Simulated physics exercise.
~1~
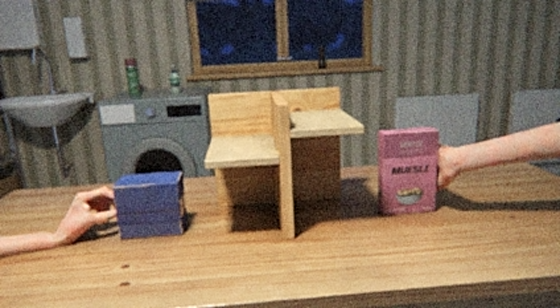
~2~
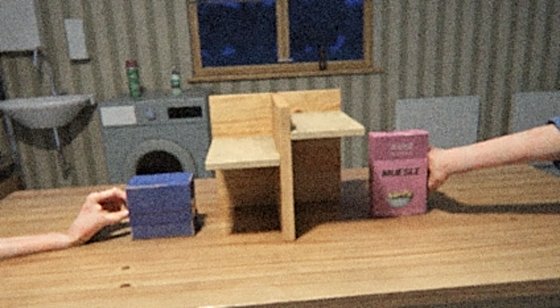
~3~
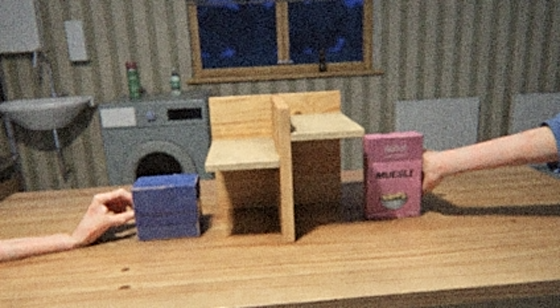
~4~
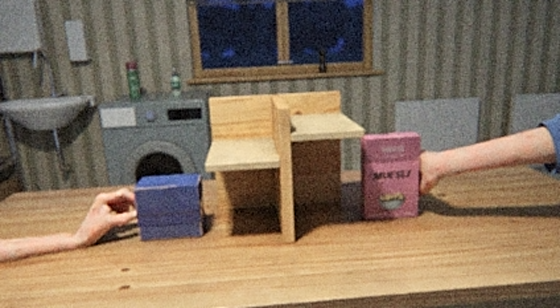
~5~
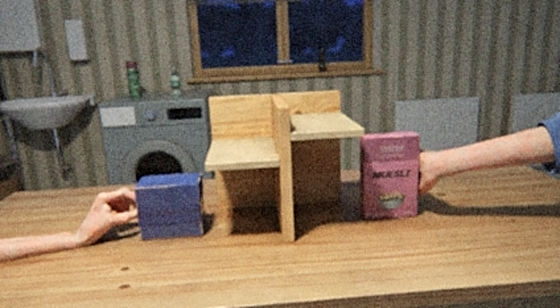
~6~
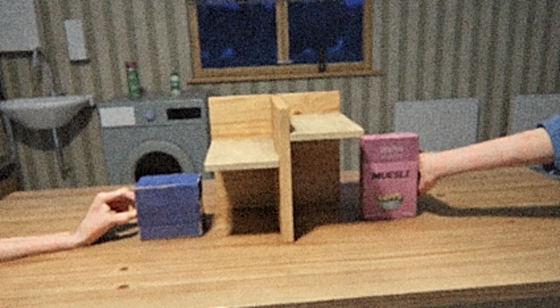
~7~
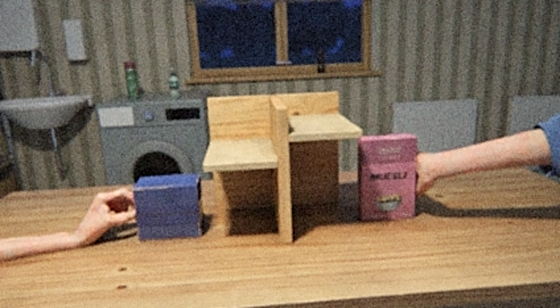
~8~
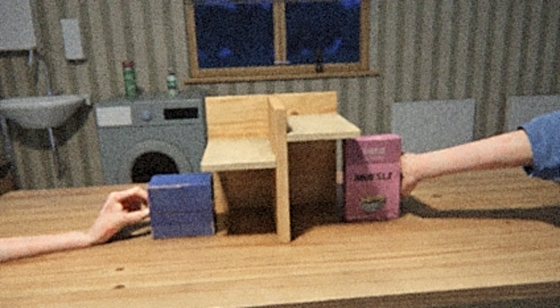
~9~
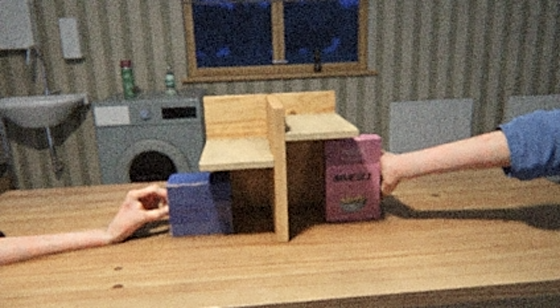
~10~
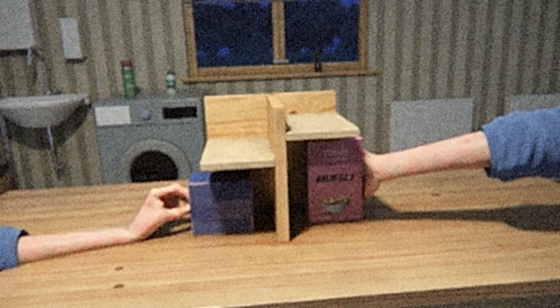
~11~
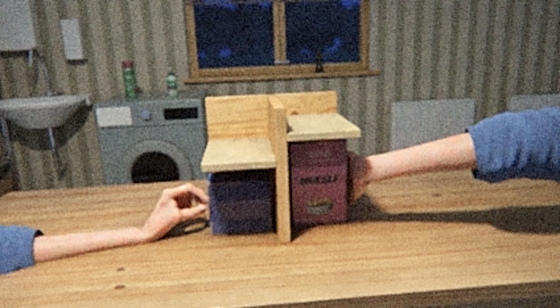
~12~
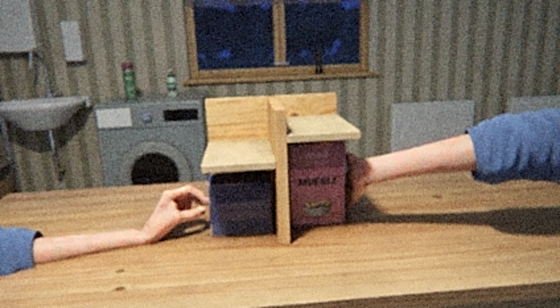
Two hands slid a blue box from the left and an upright pink muesli packet from the right toward a wooden stand, paused briefly, then pushed them inward until both fit under the shelves on either side of the upright divider.
